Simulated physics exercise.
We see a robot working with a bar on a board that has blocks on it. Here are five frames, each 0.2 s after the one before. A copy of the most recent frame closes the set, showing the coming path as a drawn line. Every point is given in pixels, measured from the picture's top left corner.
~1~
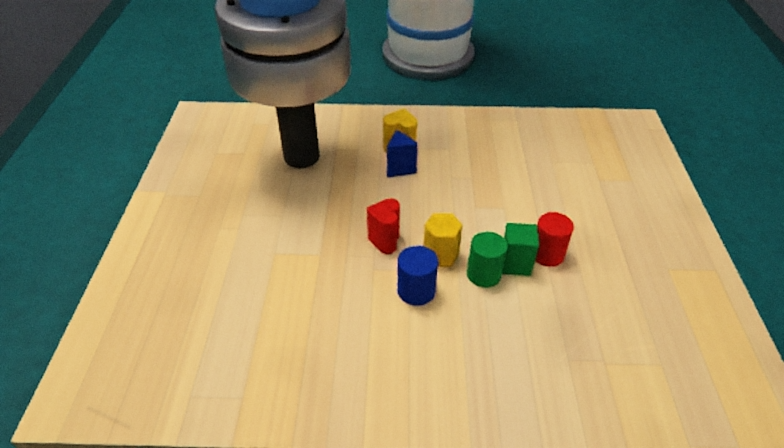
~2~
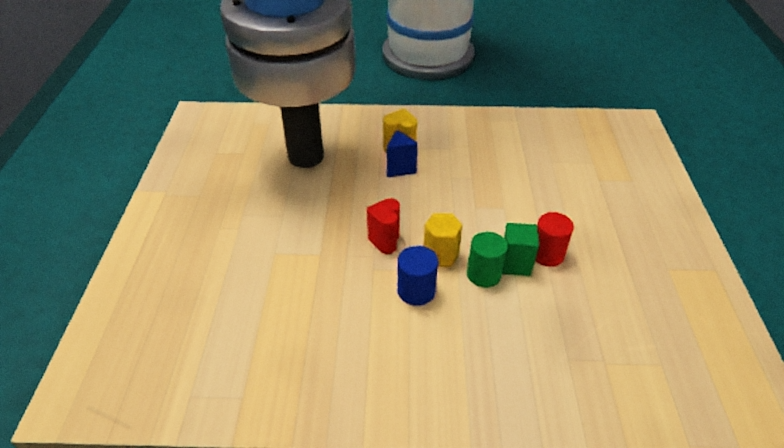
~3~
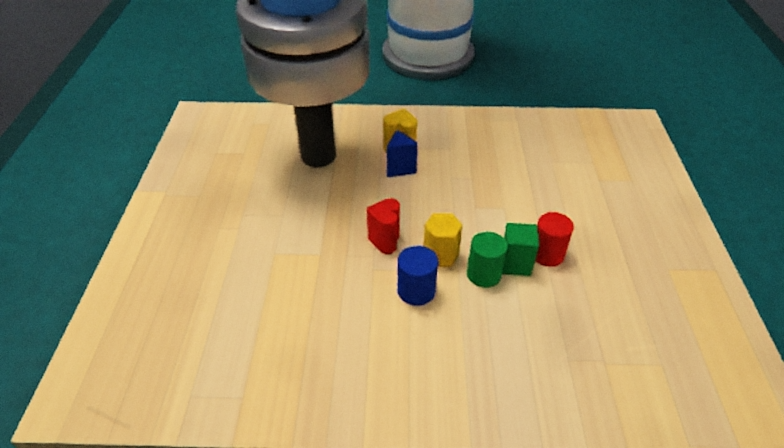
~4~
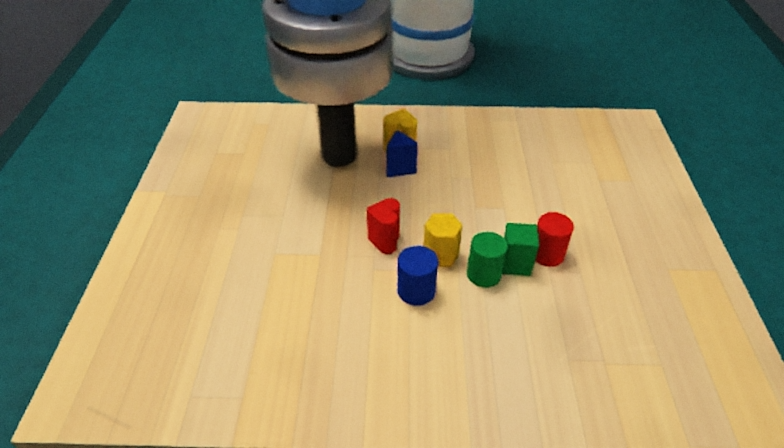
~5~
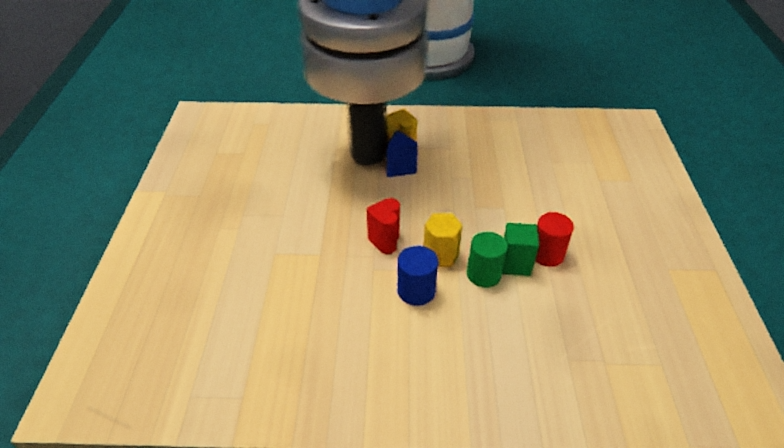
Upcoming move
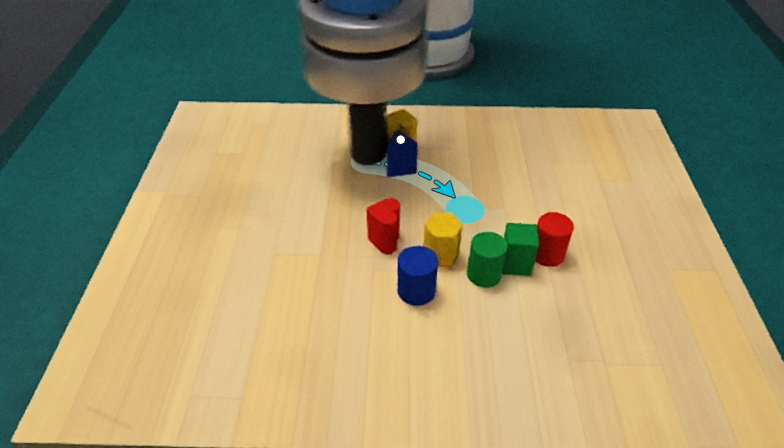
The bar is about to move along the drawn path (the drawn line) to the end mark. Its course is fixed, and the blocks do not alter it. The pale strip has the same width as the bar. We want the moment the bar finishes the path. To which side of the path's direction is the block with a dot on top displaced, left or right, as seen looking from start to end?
Displaced left.
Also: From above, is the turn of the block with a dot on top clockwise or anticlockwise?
The block with a dot on top rotates counterclockwise.
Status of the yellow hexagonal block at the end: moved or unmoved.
It stays put.
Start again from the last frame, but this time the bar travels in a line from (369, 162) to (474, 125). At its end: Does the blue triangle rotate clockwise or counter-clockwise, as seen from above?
Bird's-eye view: Clockwise.
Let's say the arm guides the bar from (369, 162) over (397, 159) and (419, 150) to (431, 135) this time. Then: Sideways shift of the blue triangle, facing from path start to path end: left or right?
Right side.
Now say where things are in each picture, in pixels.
The first picture shows lower end of the bar at (302, 157), tops of blocks, blue triangle at (401, 140), yellow heart block at (401, 118), yellow hexagonal block at (444, 224).
The second picture shows bar at (306, 157), blocks as before.
The third picture shows bar at (319, 156), blocks as before.
The fourth picture shows bar at (339, 155), blocks as before.
The fifth picture shows bar at (368, 154), blue triangle at (401, 140), yellow heart block at (401, 118), yellow hexagonal block at (444, 224).
The drawn path runs from (369, 162) via (407, 169) and (440, 185), ending at (465, 209); the dot is on the blue triangle.
On the path given first. One third of the way, bar at (408, 161); blue triangle at (434, 147).
Two thirds of the way, bar at (441, 177); blue triangle at (472, 161).
At the end, bar at (466, 202); blue triangle at (497, 172), turned 40° anticlockwise; yellow heart block not moved; yellow hexagonal block not moved.
